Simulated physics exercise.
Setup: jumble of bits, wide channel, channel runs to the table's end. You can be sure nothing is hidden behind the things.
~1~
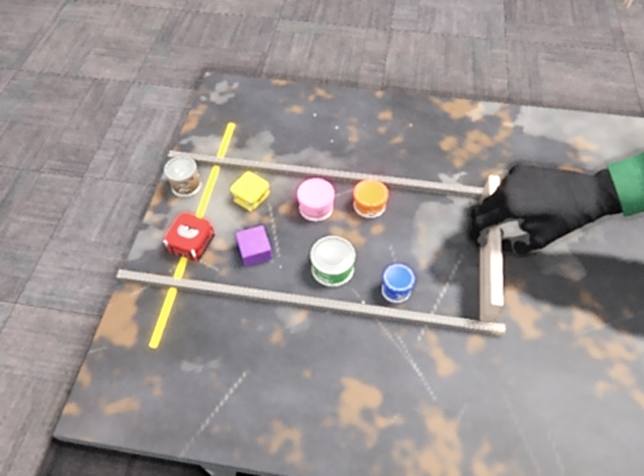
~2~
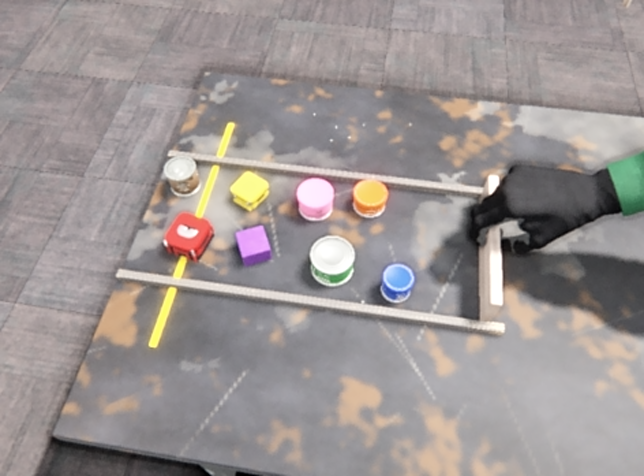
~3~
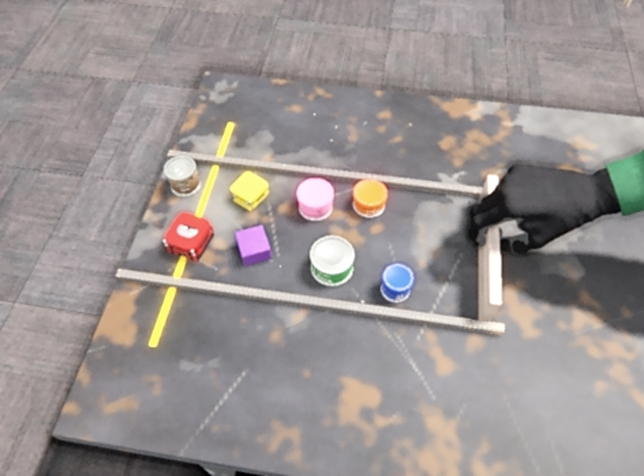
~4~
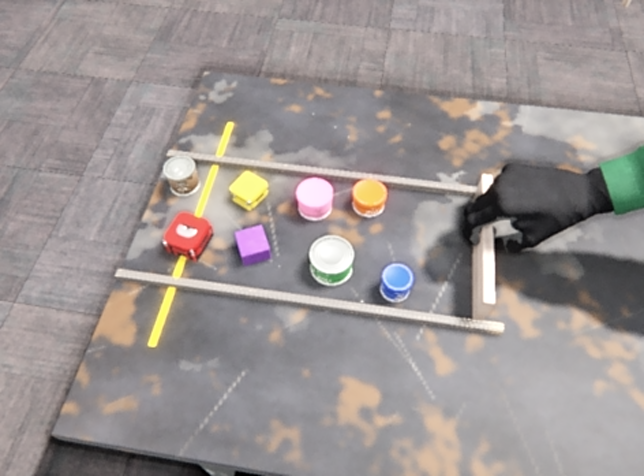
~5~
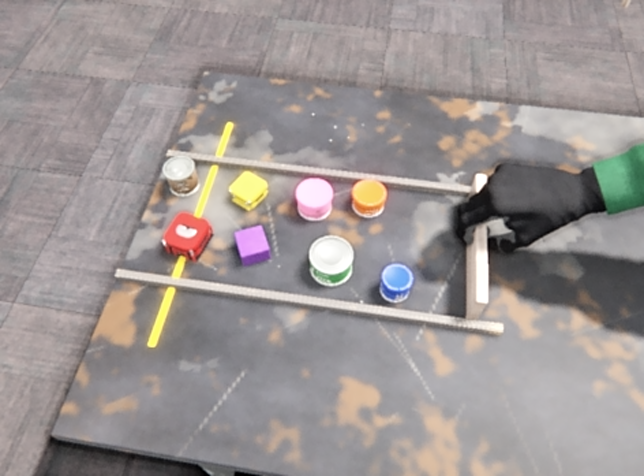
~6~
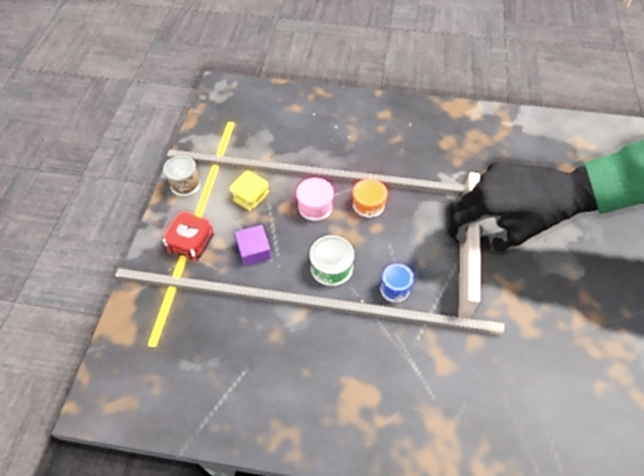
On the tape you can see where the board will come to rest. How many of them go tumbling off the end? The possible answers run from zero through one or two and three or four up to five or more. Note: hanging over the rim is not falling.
The pieces that drop number fewer than three, yet some.
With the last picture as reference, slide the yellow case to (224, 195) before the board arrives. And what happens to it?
Well, from there it is not lost.
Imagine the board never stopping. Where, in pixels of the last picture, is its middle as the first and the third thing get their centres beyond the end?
First: Around (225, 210). Next: Around (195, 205).
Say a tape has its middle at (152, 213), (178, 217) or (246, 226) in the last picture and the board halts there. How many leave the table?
Try 1: 8; try 2: 4; try 3: 0.
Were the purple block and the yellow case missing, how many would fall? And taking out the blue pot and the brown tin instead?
0 in the first try, 1 in the second.
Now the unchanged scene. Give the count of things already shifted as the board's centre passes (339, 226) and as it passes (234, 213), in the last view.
At the first place 4, at the second 8.
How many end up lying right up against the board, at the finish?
4 of them.
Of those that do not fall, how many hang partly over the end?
Overhang count: 2.
Early on, none off yet; brown tin at rest near (183, 176); red case at rest near (190, 237); yellow case at rest near (250, 192).
A while later, none off yet; brown tin at rest near (183, 176); red case moving near (183, 236); yellow case travelled about its own width near (234, 187).
Finally, the number that fall off is one or two; lost, red case and brown tin.
